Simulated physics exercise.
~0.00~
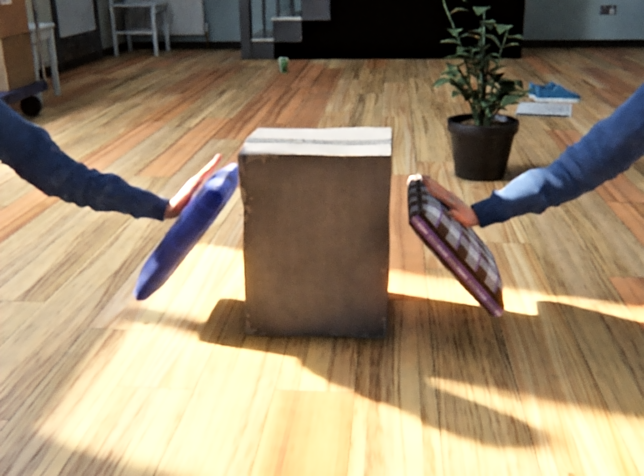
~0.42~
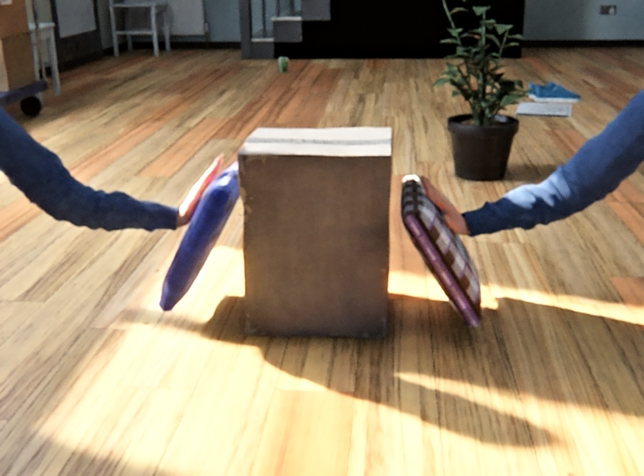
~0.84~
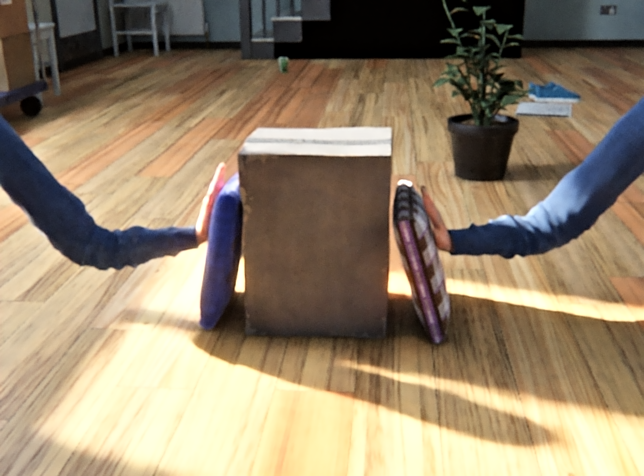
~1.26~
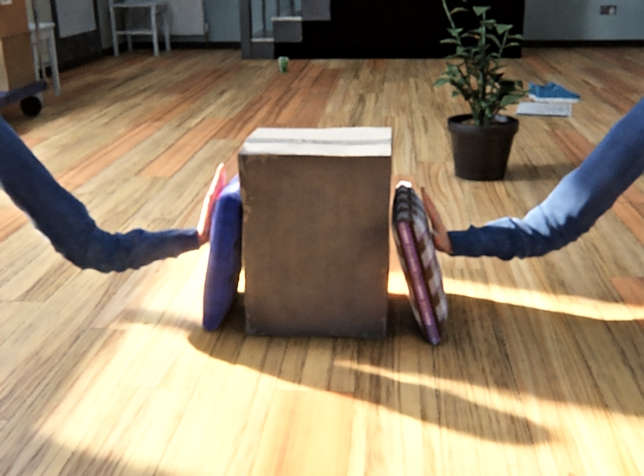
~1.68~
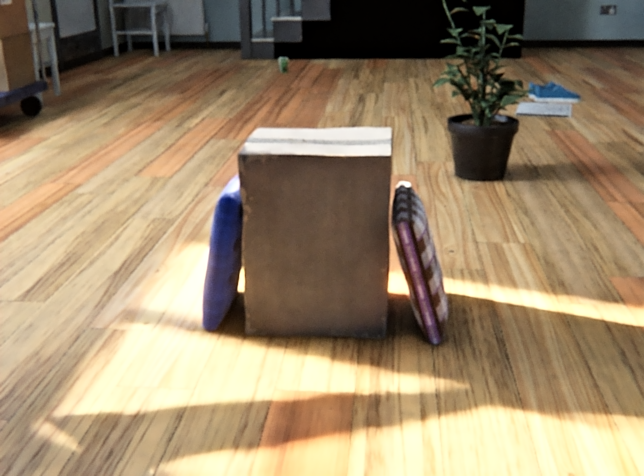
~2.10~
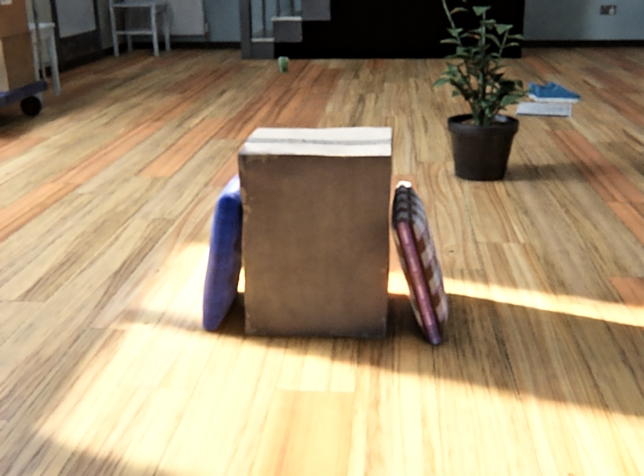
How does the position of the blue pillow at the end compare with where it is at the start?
At the start the blue pillow is held at a slant out to the left of the box. By the end it is a little further right and lower, leaning against the box's left side.
